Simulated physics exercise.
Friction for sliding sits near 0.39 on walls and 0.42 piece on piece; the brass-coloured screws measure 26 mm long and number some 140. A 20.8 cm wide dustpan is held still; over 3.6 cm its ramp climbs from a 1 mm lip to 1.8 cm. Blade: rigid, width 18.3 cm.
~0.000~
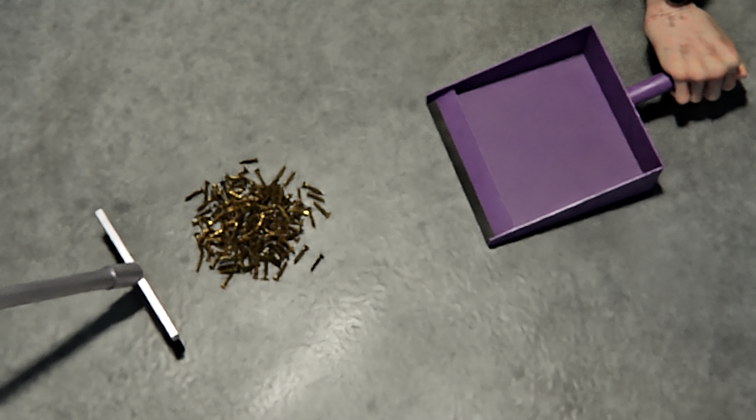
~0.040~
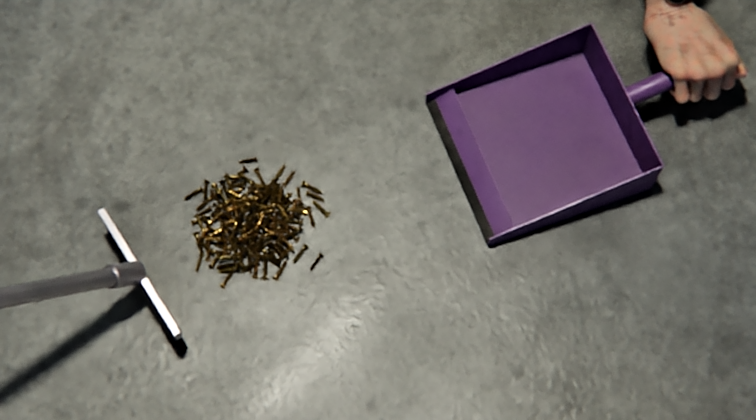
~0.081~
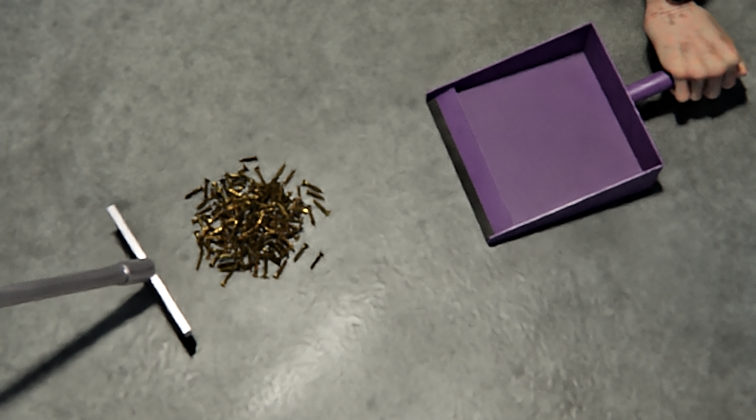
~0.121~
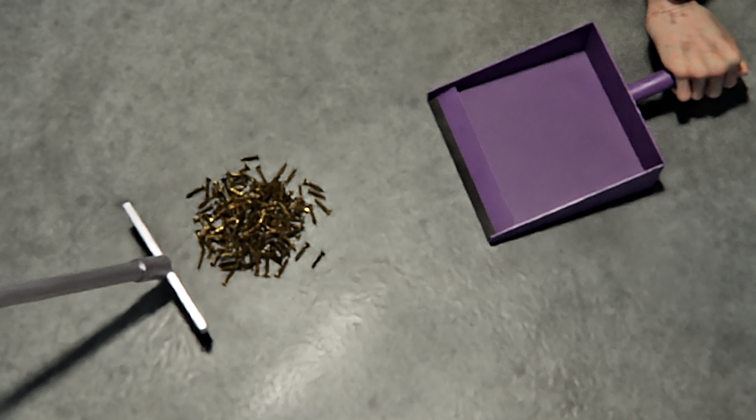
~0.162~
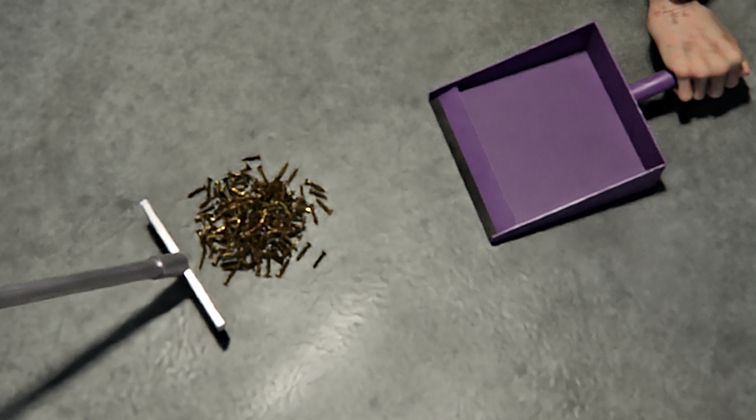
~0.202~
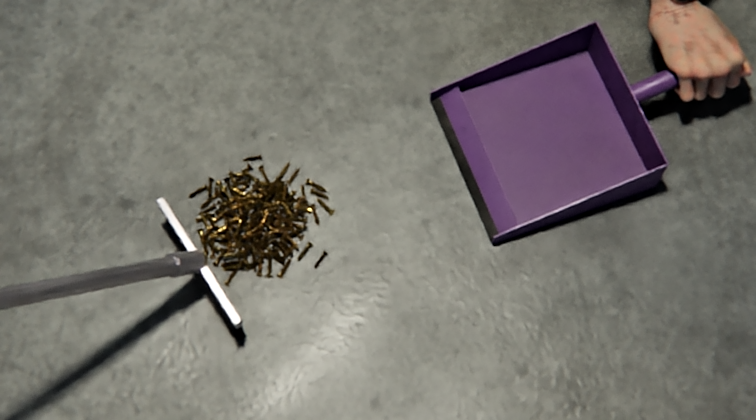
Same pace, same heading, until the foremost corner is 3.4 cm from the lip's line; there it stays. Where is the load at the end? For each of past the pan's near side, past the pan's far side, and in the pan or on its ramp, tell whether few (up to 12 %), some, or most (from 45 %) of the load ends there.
Past the pan's near side: Few, past the pan's far side: Few, in the pan or on its ramp: Few.
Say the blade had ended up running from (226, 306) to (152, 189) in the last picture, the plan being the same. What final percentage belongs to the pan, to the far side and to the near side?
Per cent by place - pan 5, far side 30, near side 0.
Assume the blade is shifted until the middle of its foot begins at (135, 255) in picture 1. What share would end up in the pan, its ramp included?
About 0 per cent.
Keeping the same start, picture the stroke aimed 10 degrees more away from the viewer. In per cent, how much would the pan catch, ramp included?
Pan plus ramp: Some 0 %.
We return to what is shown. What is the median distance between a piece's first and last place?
The figure is about 16 cm.
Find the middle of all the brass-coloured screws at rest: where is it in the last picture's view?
Close to pixel (392, 161).
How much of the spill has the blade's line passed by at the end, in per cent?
50 %.
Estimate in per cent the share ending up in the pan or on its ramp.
Near 0 in every hundred.
Then, at 0.52 s, middle of the blade 20 cm from the lip; 0 % over the lip, far side 0 %, near side 0 %.
After 0.73 s, middle of the blade 11 cm from the lip; 0 % over the lip, far side 0 %, near side 0 %.
Then, at 1.06 s, middle of the blade 5 cm from the lip; 0 % over the lip, far side 0 %, near side 5 %.
By 1.4 s all is still; near side 5 %, far side 0 %, pan 0 %, in front of the lip or behind the blade 95 %.
